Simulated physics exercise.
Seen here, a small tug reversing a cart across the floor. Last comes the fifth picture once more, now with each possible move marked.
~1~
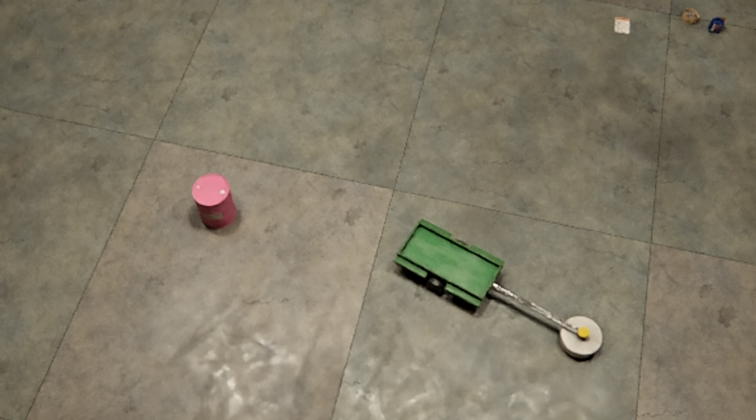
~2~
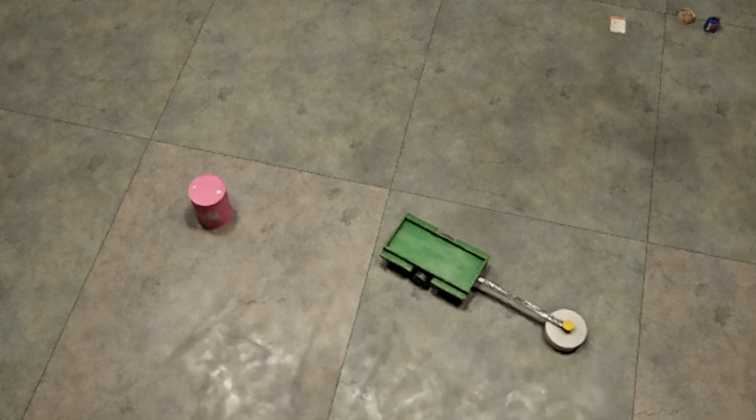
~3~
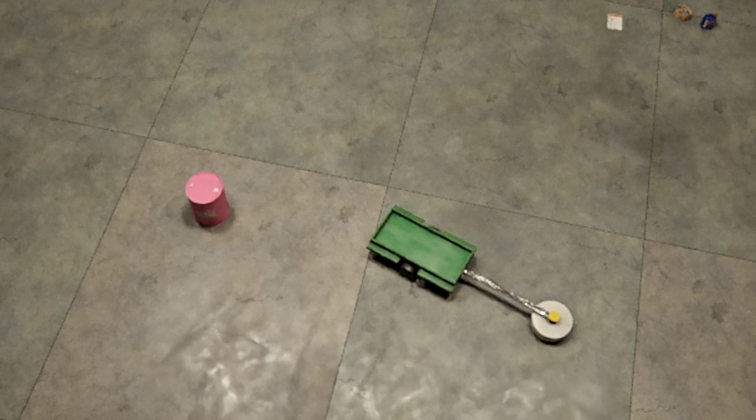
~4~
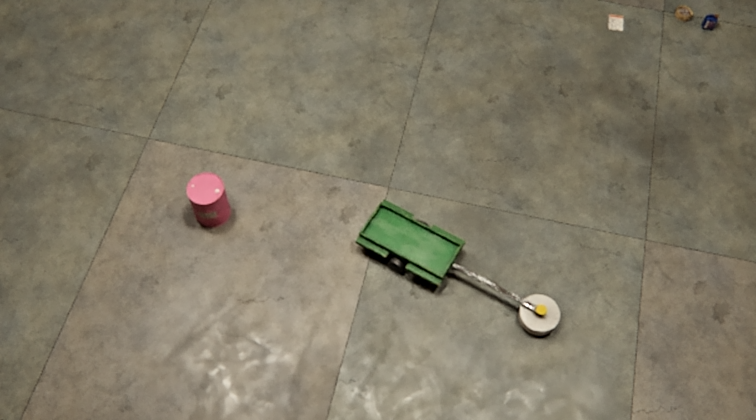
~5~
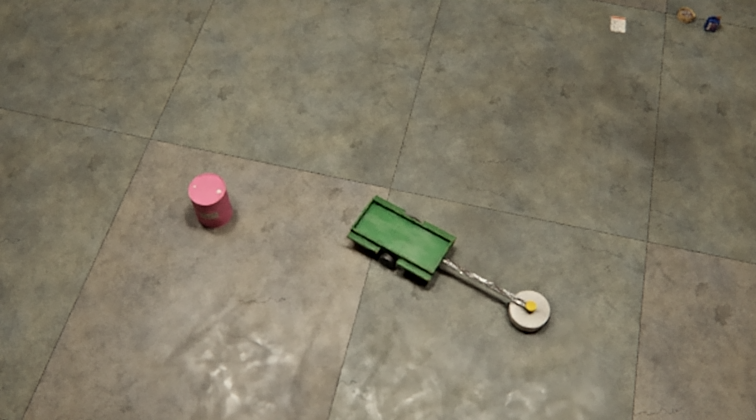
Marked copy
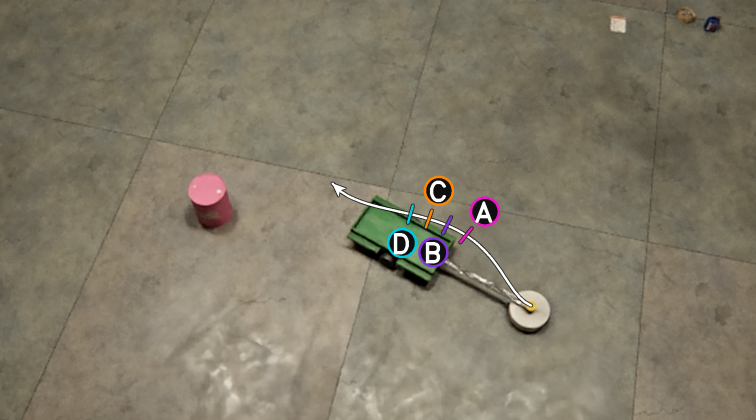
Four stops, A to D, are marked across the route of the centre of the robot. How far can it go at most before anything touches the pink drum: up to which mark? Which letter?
C is the last safe stop.
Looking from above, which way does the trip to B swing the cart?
For that mark, anticlockwise.
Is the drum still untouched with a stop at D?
No.
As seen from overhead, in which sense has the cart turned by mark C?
Anticlockwise.
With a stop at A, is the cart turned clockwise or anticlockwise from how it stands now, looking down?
Anticlockwise.
On the marked copy, A at (466, 235); B at (447, 225); C at (429, 219); D at (410, 214); the route from (531, 306) via (443, 224) to (333, 183).
Taking C. A third of the way, robot (498, 274), cart (365, 219).
Two thirds of the way, robot (465, 240), cart (327, 208).
When it is over, robot (428, 224), cart (289, 203); nothing has been touched.
As for the rest, A is safe but short; B is safe but short; D is too far, the drum has been hit.
